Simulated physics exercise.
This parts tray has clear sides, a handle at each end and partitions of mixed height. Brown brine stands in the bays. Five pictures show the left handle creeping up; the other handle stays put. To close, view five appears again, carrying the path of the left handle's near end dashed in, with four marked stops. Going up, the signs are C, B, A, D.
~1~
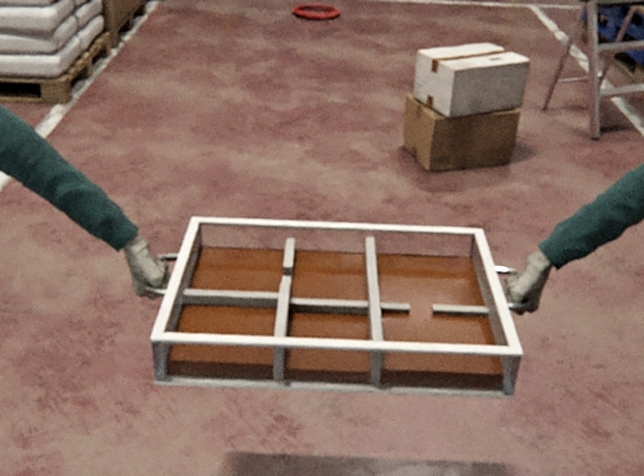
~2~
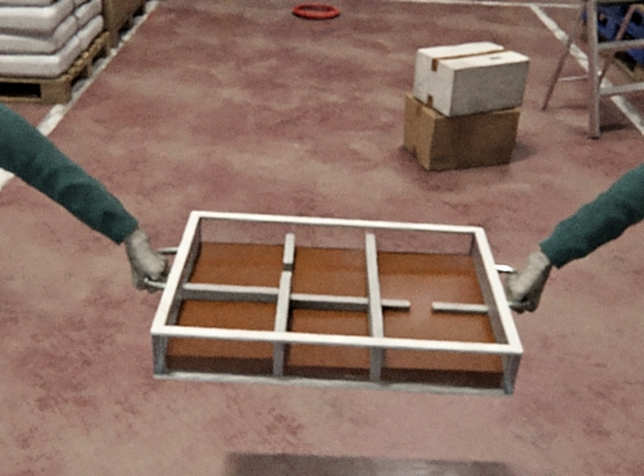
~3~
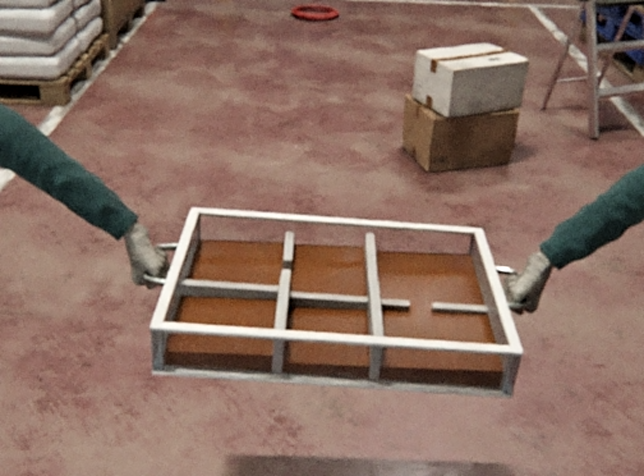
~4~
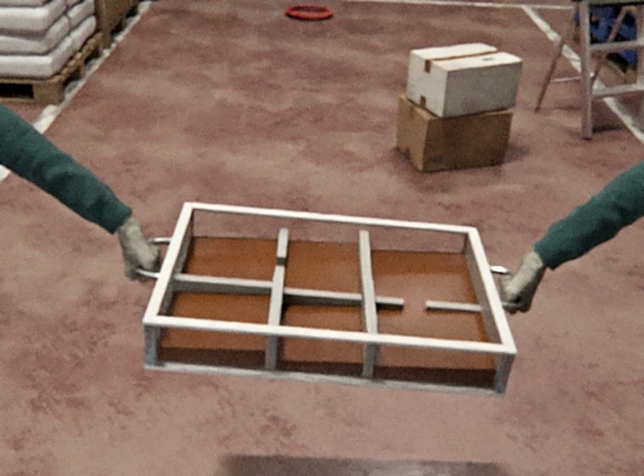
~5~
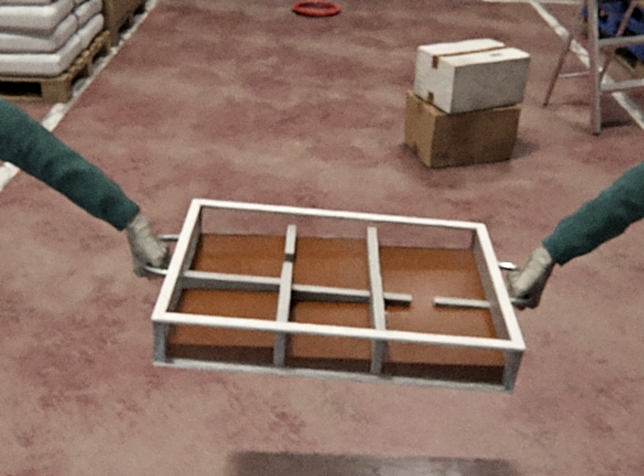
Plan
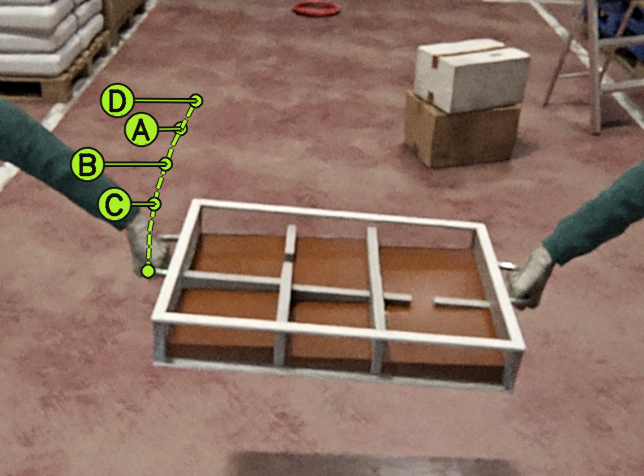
Two gloved hands held a clear-sided, divided tray of brown liquid above a reddish floor and slowly raised its left end a little, leaving it tilted slightly down to the right.
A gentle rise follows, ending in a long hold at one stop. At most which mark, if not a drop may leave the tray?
Choose B.
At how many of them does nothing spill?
Two of them.
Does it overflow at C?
No, not at all.
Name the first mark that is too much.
That would be A.
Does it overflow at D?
Yes, that goes wrong.
On the marked copy, A at (180, 128); B at (165, 164); C at (154, 204); D at (195, 100).
With A, about 11 % goes over the rim.
With B, nothing spills; the back right bay holds the most.
With C, nothing spills; the back middle bay holds the most.
With D, about 26 % goes over the rim.
